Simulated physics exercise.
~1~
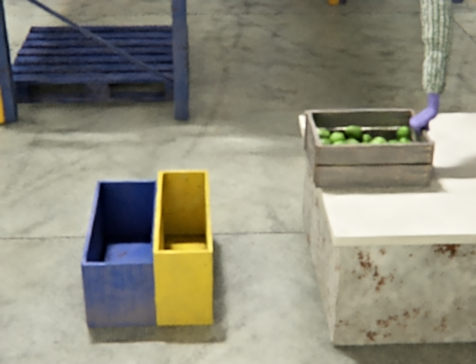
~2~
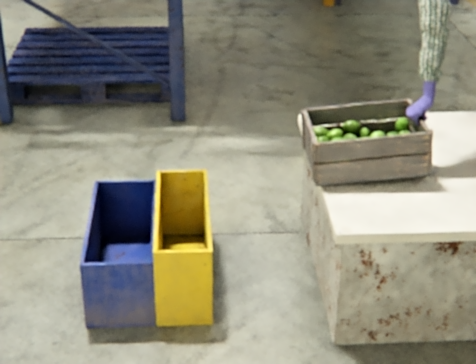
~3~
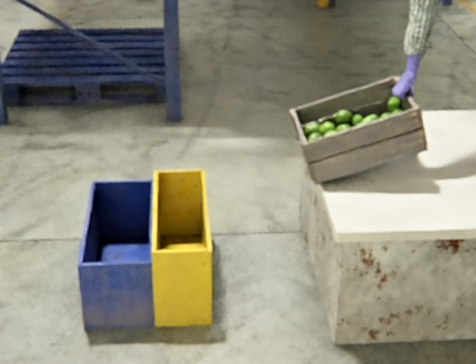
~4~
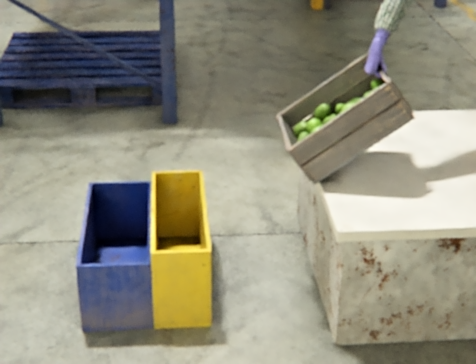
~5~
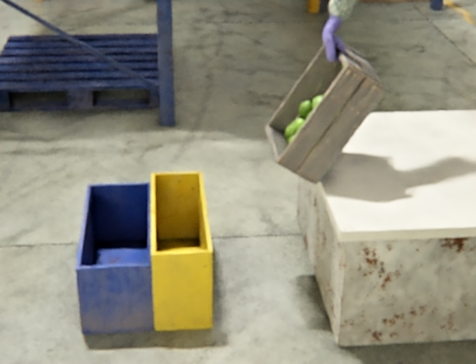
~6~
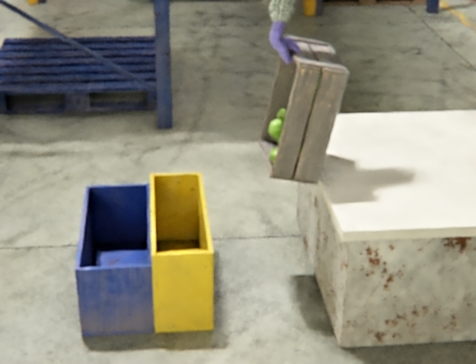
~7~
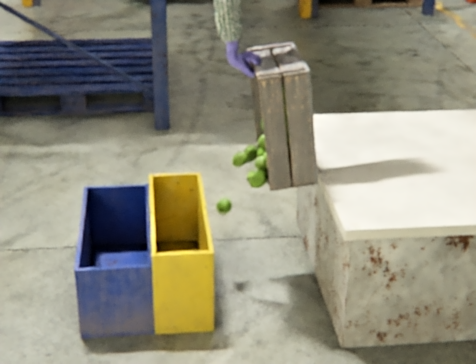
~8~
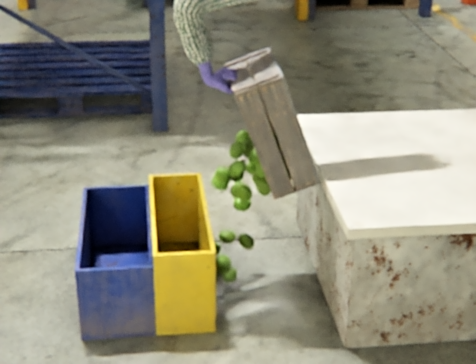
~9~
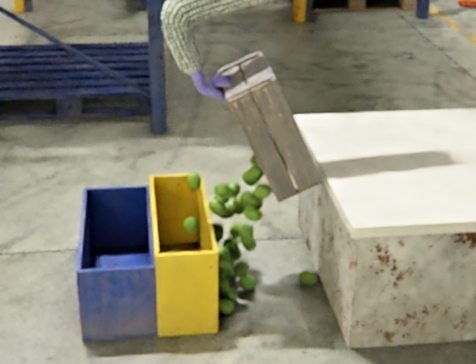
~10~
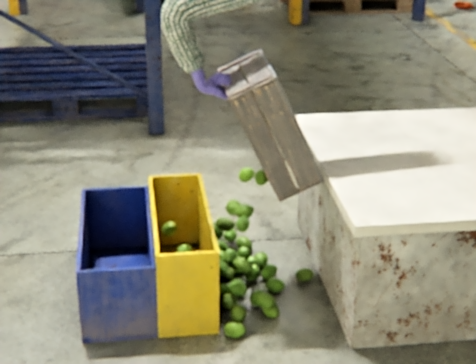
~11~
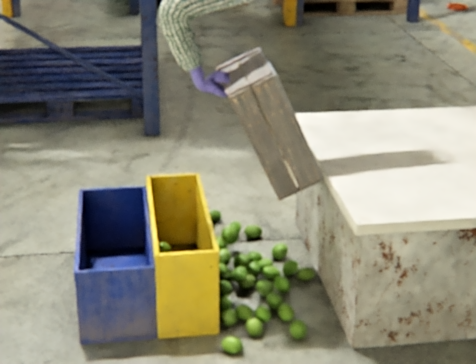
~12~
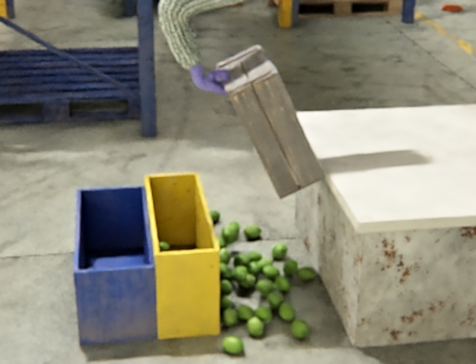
A gloved hand in a pale knitted sleeve grips a grey wooden crate of green limes on a white-topped, rust-stained bench at the right of a concrete warehouse floor, seen from slightly above. To the left stand a yellow tub and, beyond it, a blue bin, with a blue pallet and rack behind. The hand lifts the crate's far end and tips it leftward over the bench edge until it passes upright. Limes tumble out, first a few, then a thick stream. Most land on the floor between bench and tub, while a few drop into the yellow tub. The heap settles as the emptied crate stays tilted, and the blue bin receives none.
